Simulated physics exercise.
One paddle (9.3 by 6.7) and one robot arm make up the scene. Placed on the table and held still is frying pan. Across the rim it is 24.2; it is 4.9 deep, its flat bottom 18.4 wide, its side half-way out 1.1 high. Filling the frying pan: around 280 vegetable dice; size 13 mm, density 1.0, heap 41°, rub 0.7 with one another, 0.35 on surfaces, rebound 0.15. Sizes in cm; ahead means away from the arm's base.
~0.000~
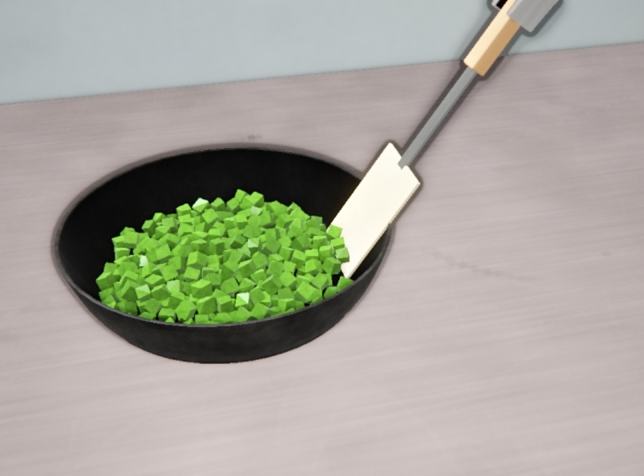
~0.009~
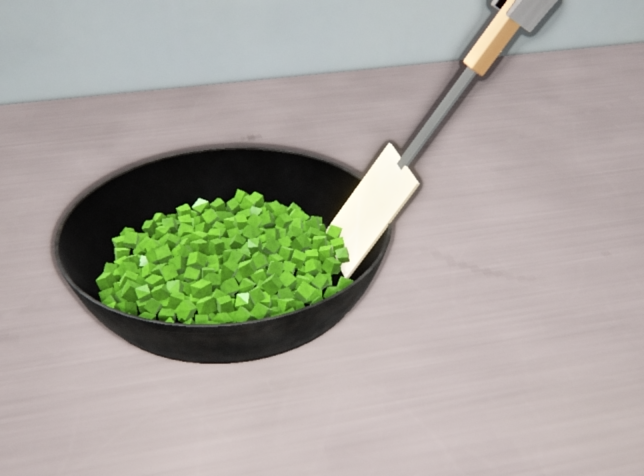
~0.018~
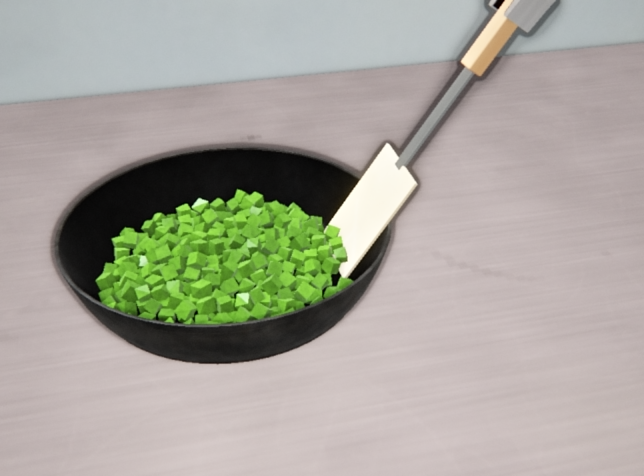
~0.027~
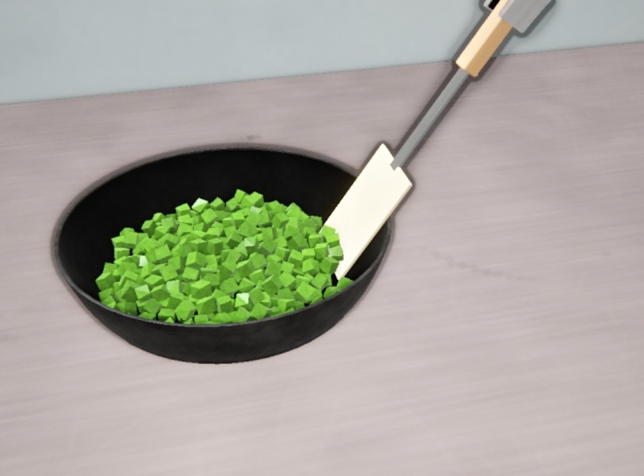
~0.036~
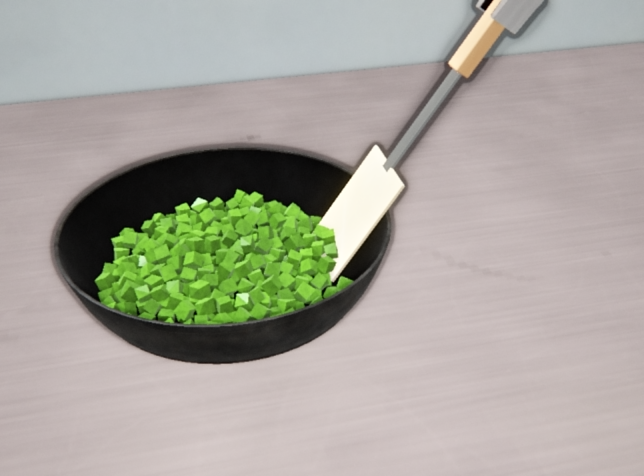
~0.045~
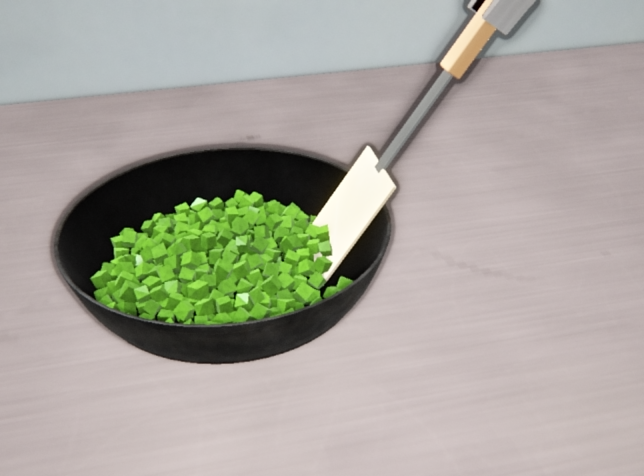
A heap of small green cubes sat in a black frying pan on the table while a robot arm slid a pale paddle slightly left against them, nudging the pile a little.
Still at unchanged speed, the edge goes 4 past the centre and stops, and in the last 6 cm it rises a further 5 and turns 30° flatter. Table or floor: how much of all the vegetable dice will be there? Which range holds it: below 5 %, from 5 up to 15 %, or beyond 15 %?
The range below 5 %.
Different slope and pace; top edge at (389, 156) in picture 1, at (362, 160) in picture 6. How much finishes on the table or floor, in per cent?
Roughly 5 percent ends up there.
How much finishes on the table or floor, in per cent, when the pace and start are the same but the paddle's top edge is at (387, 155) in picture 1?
About 0 per cent.
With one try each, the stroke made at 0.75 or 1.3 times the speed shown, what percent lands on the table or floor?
Close to 0 and 5 percent respectively.
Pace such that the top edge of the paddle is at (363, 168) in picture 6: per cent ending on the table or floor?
That share would be about 10 percent.
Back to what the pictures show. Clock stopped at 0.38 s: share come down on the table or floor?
Estimate: About 2 percent.
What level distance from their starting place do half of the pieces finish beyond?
I'd put it at close to 3 centimetres.
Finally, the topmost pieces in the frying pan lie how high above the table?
It reaches roughly 6.0 cm.
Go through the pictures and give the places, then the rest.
The first frame shows paddle top edge at (404, 163), sloping 55°; upper third of the load around (242, 254), from x 105 to 345, top at y 200; 284 in the frying pan.
The second frame shows paddle top edge at (404, 163), sloping 55°; upper third of the load around (242, 254), from x 105 to 345, top at y 200.
The third frame shows paddle top edge at (402, 163), sloping 55°; upper third of the load around (243, 255), from x 105 to 345, top at y 200.
The fourth frame shows paddle top edge at (397, 164), sloping 55°; upper third of the load around (245, 255), from x 105 to 345, top at y 200.
The fifth frame shows paddle top edge at (389, 165), sloping 55°; upper third of the load around (244, 255), from x 105 to 345, top at y 200.
The sixth frame shows paddle top edge at (381, 166), sloping 55°; upper third of the load around (236, 254), from x 100 to 345, top at y 200; 284 in the frying pan.
By 0.10 s, sloping 55°, highest piece 4 above the table; 284 in the frying pan.
By 0.15 s, sloping 41°, highest piece 6 above the table; 284 in the frying pan.
By 0.38 s, sloping 25°, highest piece 5 above the table; 279 in the frying pan, 4 on the table or floor, 1 on the blade or in flight.
By 1.43 s, sloping 25°, highest piece 5 above the table; 279 in the frying pan, 5 on the table or floor.
Final count, 279 in the frying pan, 5 on the table or floor. That is 2 % on the table or floor.
